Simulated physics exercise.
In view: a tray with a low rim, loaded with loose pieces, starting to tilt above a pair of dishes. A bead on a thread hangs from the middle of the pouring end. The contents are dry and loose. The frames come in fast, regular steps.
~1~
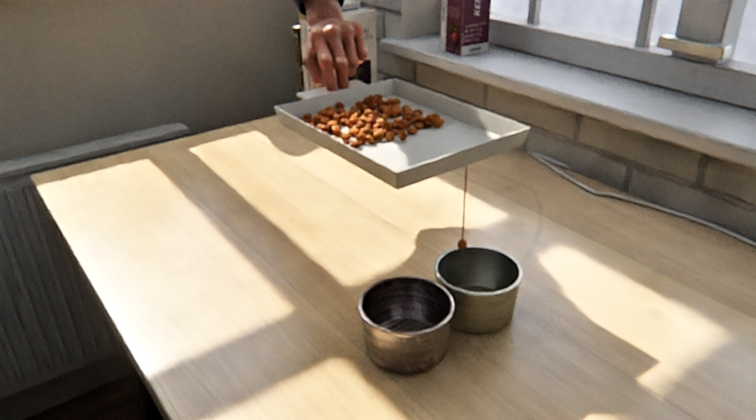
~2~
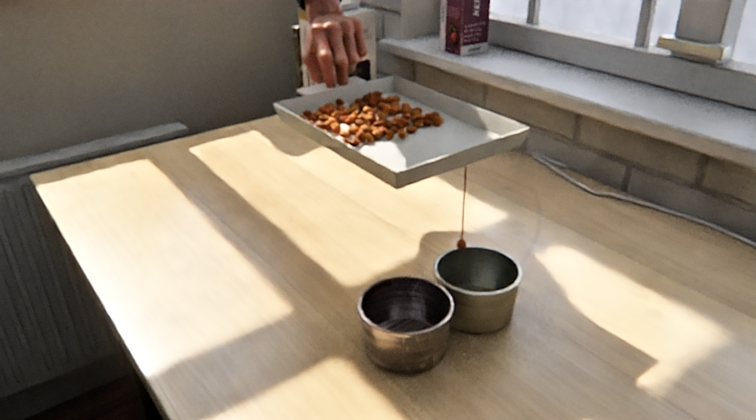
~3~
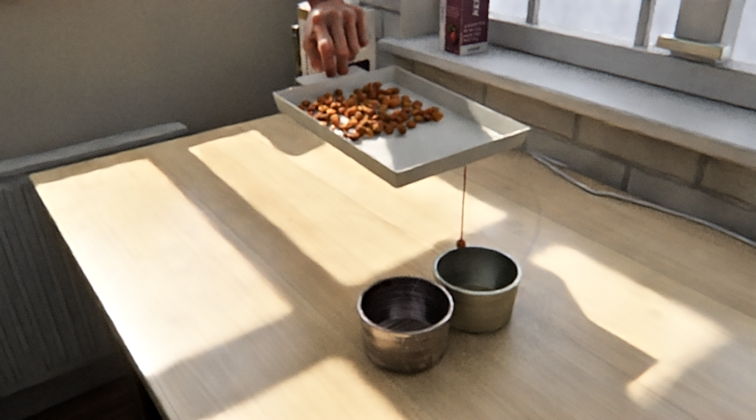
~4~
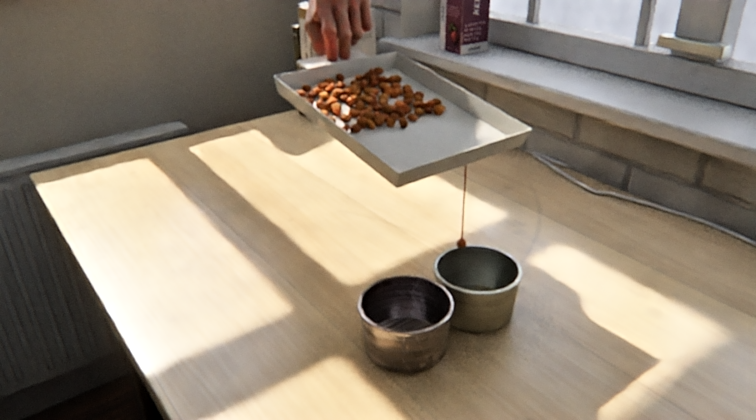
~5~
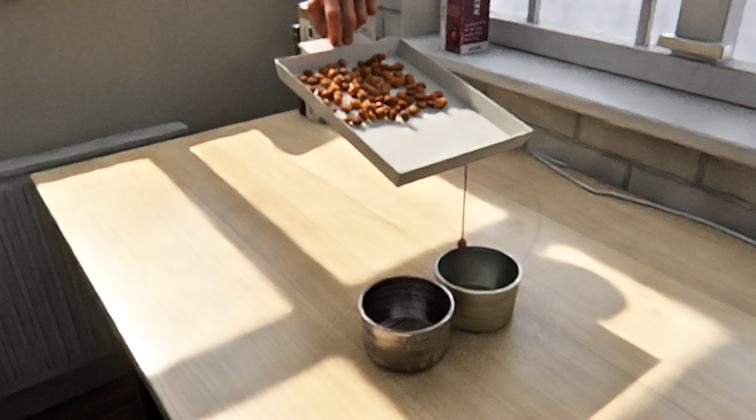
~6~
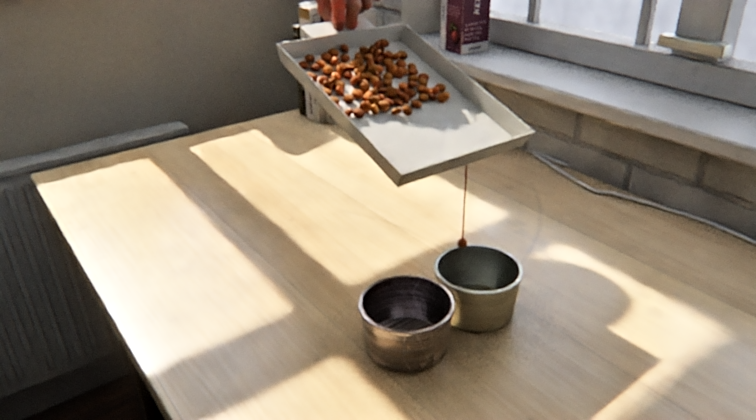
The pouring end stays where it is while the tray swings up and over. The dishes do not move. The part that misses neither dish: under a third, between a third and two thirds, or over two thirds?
Caught overall: From one third to two thirds.
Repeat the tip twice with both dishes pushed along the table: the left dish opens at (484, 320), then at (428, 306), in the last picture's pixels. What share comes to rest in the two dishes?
Roughly 30 per cent, and 70 per cent.
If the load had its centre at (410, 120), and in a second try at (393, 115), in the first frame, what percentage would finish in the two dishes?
The first gives 40 %, the second 40 %.
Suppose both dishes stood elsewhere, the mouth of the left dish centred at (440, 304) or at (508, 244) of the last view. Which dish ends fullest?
At the first place the right-hand dish, at the second the left one.
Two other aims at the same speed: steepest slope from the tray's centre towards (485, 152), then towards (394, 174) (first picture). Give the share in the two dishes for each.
First some 10, then 70 per cent.
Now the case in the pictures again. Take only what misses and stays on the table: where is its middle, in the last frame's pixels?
At about (571, 317).
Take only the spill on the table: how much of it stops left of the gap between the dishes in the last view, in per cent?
Close to 0 per cent.
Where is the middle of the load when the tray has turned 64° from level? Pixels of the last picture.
Close to (473, 151).
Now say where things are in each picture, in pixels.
Corners of the pouring end near (397, 169) and (524, 127), level; middle of the load near (370, 122), bits of cat kibble; left dish near (436, 344); right dish near (507, 305); bead on its thread near (462, 244), in the first frame.
Corners of the pouring end near (397, 169) and (523, 127), level; middle of the load near (370, 119), in the second frame.
Corners of the pouring end near (398, 169) and (524, 128), tipped barely, level across its low end; middle of the load near (369, 112), in the third frame.
Corners of the pouring end near (399, 169) and (525, 128), tipped a little, level across its low end; middle of the load near (371, 101), in the fourth frame.
Corners of the pouring end near (401, 169) and (527, 129), tipped a little, level across its low end; middle of the load near (373, 91), in the fifth frame.
Corners of the pouring end near (403, 170) and (528, 130), tipped clearly, level across its low end; middle of the load near (375, 81); left dish near (436, 343); right dish near (507, 304), in the sixth frame.
Shortly afterwards, tray tipped steeply; all but a few on the tray; a little in the air.
Next, tray tipped past a quarter turn; near half on the tray; only a few in the left dish; a little in the right dish; near a third outside both; a little in the air.
Some moments later, tray tipped past a quarter turn; a little in the left dish; near a third in the right dish; near half outside both.
In the end, tray tipped past a quarter turn; a little in the left dish; near a third in the right dish; near half outside both.
